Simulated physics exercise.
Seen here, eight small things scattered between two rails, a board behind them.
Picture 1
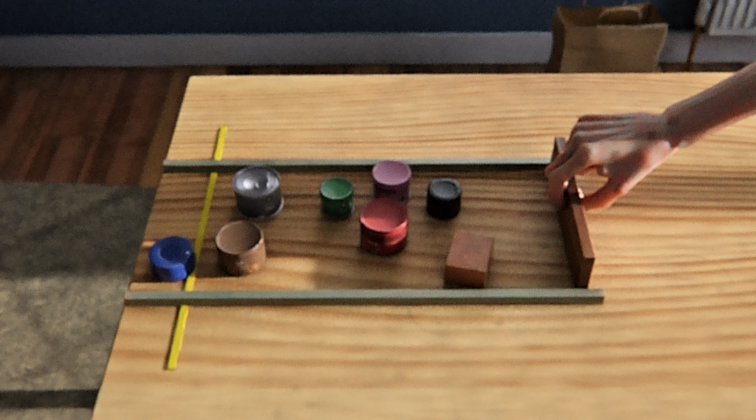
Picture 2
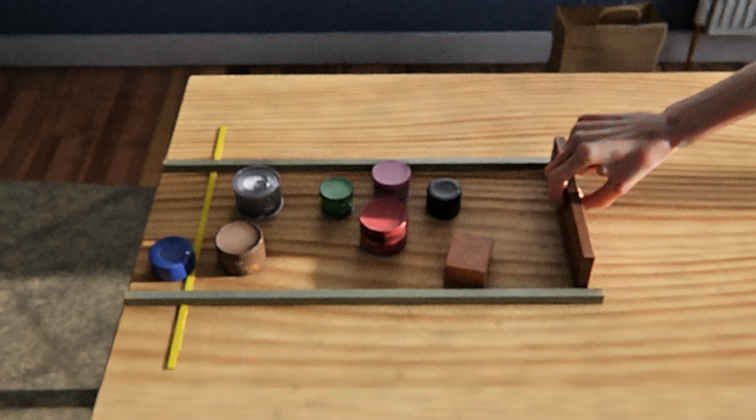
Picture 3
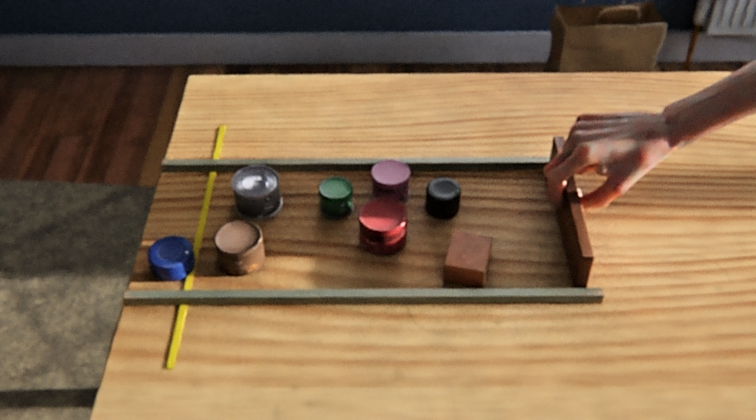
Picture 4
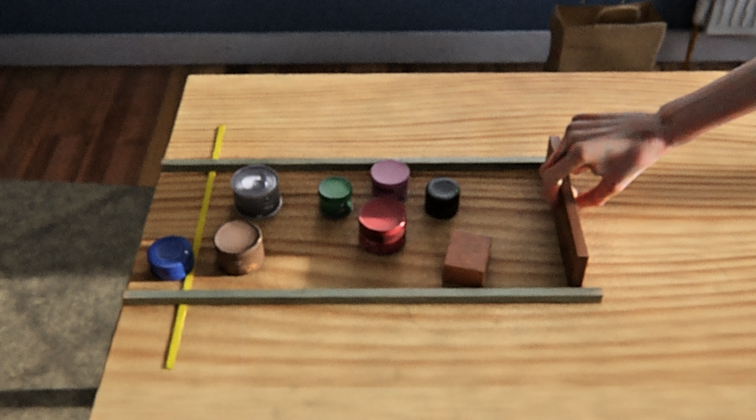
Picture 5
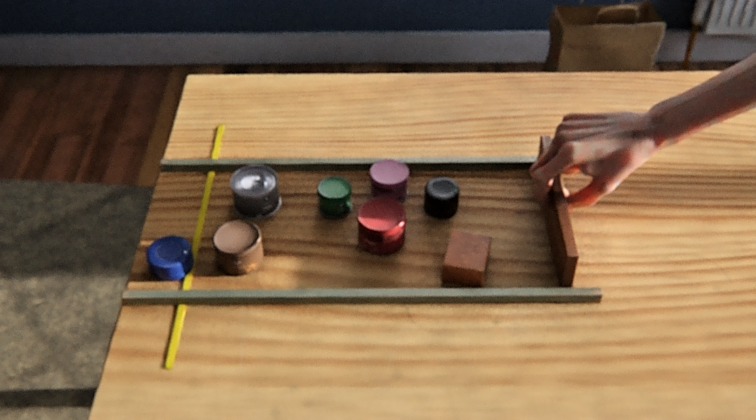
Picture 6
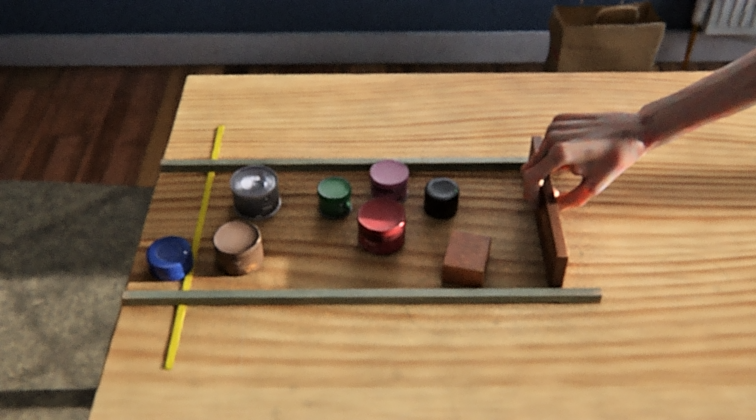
A wooden board, held upright by a hand at the right, stays almost still at first, then slides slowly left between two rails on a table. It moves a short way toward a brown block, leaving a gap between them, while the scattered small containers and the block stay in place.
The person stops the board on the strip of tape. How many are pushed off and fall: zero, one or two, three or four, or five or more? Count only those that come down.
Here the number that fall off is three or four.
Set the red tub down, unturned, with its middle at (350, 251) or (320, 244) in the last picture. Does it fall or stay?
The red tub is lost; drops off.
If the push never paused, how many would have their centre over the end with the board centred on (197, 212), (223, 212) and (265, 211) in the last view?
In that order 3, 2 and 0.
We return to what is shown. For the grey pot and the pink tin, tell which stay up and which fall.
The grey pot tumbles off; the pink tin holds on.
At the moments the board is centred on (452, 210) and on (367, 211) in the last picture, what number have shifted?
By then 2, and 5.
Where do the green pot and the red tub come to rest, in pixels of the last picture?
First (156, 192), then (171, 227).
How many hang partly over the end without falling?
That would be 1.
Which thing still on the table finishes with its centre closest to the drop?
The green pot ends nearest.
Soon after, none off yet; blue lid at rest near (170, 258); brown tub at rest near (239, 248); grey pot at rest near (256, 193).
After that, none off yet; blue lid displaced about its own width near (141, 260); brown tub displaced about its own width near (186, 249); grey pot displaced well along near (173, 185).
In the end, the number that fall off is three or four; gone, grey pot, brown tub and blue lid.
